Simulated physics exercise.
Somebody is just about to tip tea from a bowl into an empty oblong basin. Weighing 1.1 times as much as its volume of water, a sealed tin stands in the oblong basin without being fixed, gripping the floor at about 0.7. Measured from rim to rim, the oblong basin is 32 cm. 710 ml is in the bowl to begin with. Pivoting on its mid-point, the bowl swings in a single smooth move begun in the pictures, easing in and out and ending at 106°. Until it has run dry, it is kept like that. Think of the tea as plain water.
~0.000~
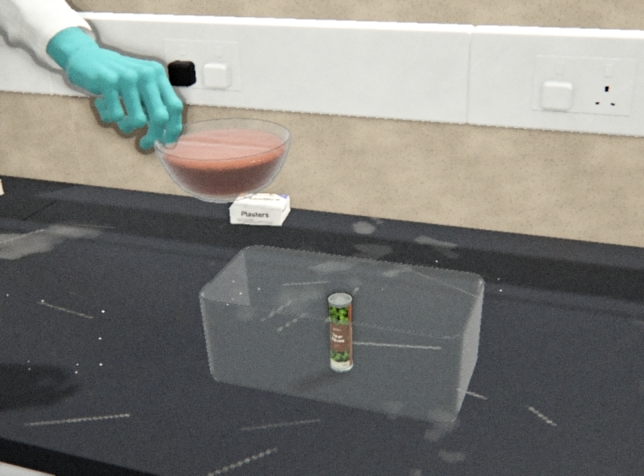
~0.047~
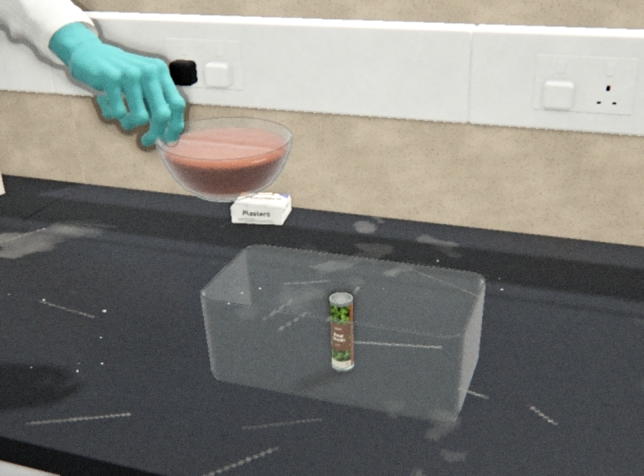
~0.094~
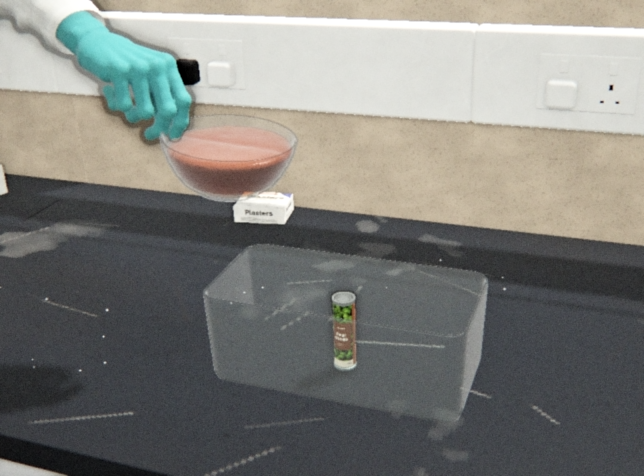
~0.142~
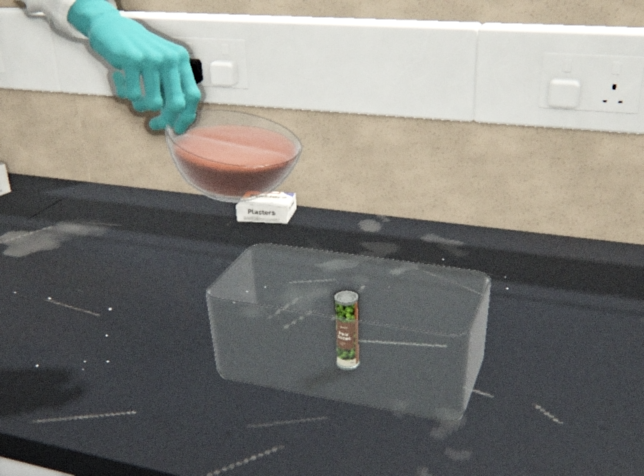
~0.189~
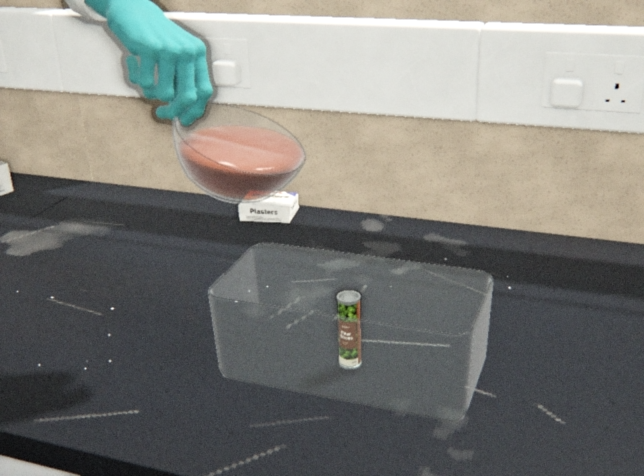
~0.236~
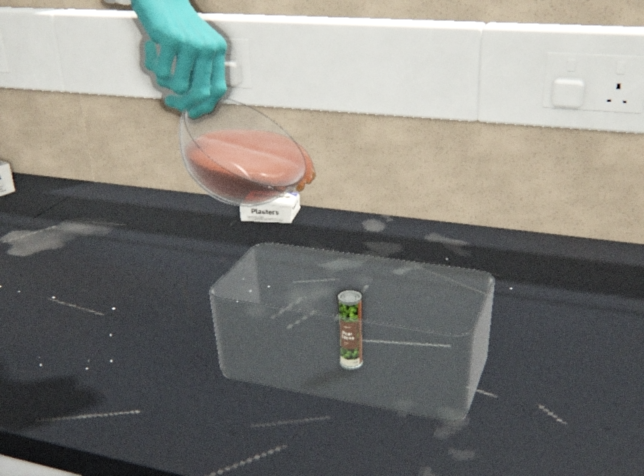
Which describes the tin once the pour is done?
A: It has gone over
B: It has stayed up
Option A: It has gone over.
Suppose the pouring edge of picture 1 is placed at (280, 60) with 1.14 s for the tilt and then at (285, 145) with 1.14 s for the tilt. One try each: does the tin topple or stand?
The tin stays vertical the first time and stays vertical the second time.
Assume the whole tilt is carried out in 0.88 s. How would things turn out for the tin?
With that tilt, the tin stays on its base.
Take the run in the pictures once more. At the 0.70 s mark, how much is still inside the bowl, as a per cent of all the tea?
Around 0 percent of it.
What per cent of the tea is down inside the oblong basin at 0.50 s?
At that time the basin holds about 60 per cent of the liquid.
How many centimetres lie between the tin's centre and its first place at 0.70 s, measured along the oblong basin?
The tin is about 3 cm from where it started.
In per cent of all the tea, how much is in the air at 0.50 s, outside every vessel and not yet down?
About 34 per cent.
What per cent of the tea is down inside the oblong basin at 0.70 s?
Looks like about 98 % of the whole amount.
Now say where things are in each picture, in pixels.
In the first picture, tilt 0°; pouring edge (285, 145); surface from (171, 140) to (284, 150); the oblong basin's rim runs from (223, 271) to (474, 307); the tin's top is at (340, 302).
In the second picture, tilt 2°; pouring edge (287, 146); surface from (172, 138) to (286, 150).
In the third picture, tilt 6°; pouring edge (292, 150); surface from (176, 136) to (290, 152).
In the fourth picture, tilt 13°; pouring edge (296, 158); surface from (182, 133) to (296, 155).
In the fifth picture, tilt 23°; pouring edge (299, 169); surface from (188, 133) to (299, 162); 2 per cent is over the edge.
In the sixth picture, tilt 34°; pouring edge (299, 182); surface from (194, 137) to (292, 165); 10 per cent is over the edge.
Then, 0.50 s in, the tilt is 97° and 6 per cent is still to pour; the tin stands where it began.
Then, 0.70 s in, the tilt is 106° and 0 per cent is still to pour; the tin leans 13°.
Then, 0.90 s in, the tilt is 106° and 0 per cent is still to pour; the tin lies on its side.
Then, 1.12 s in, the tilt is 106° and 0 per cent is still to pour; the tin lies on its side.
Finally, the tin lies on its side.
